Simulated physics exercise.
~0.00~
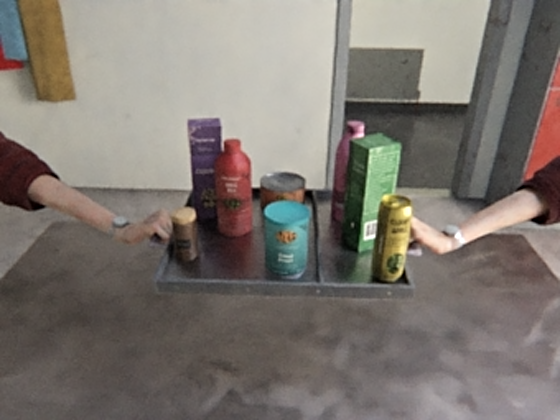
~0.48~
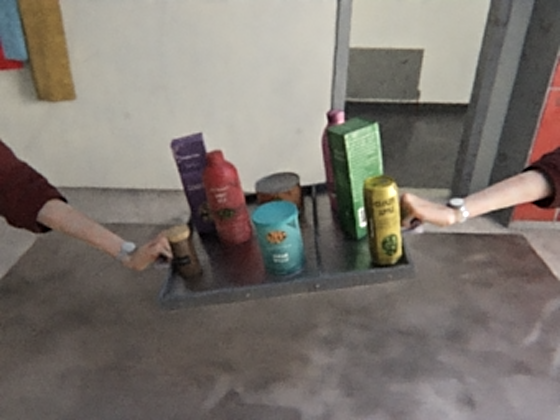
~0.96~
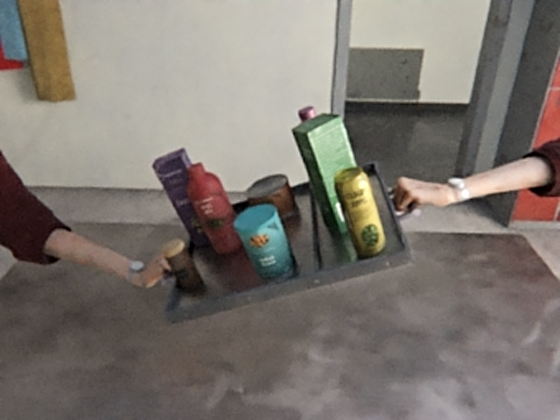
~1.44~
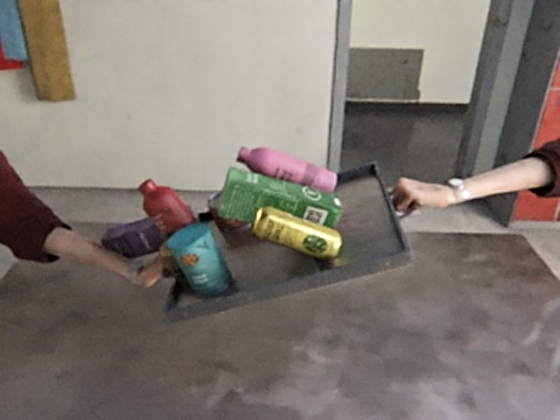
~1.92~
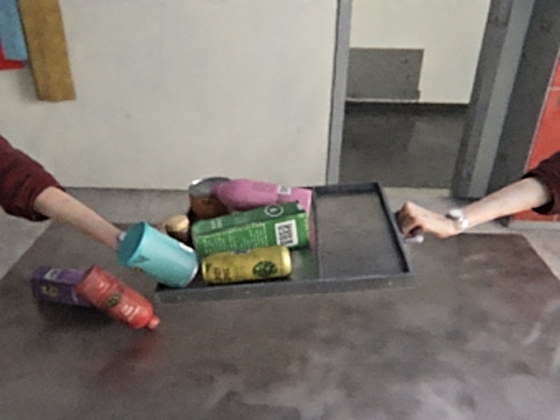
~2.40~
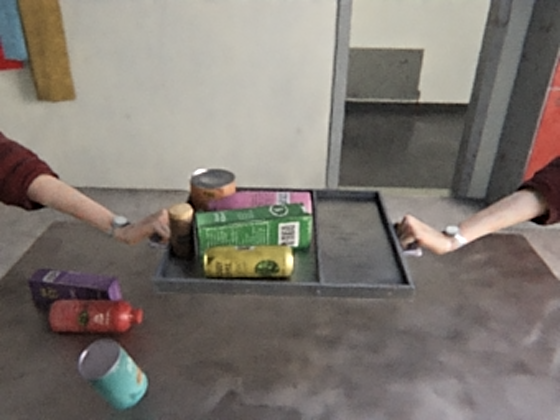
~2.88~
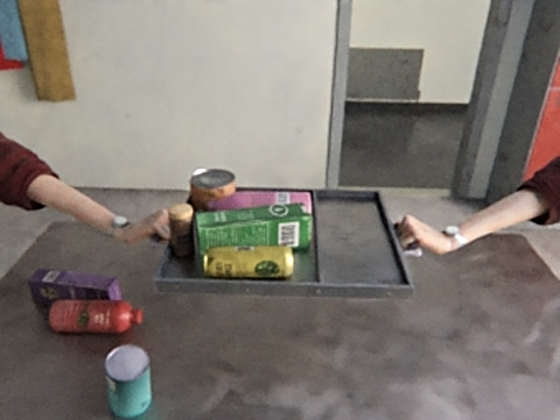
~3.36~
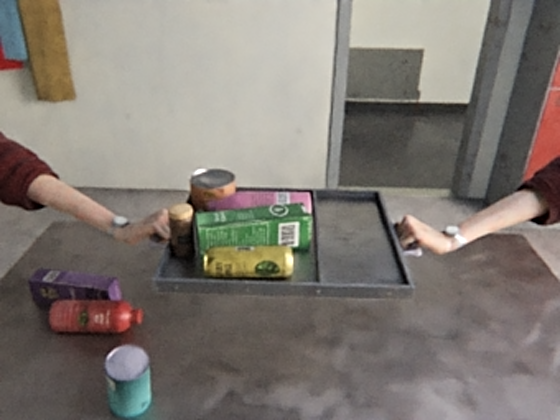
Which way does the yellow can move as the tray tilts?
The yellow can moves to the left, toppling onto its side and staying on the tray.
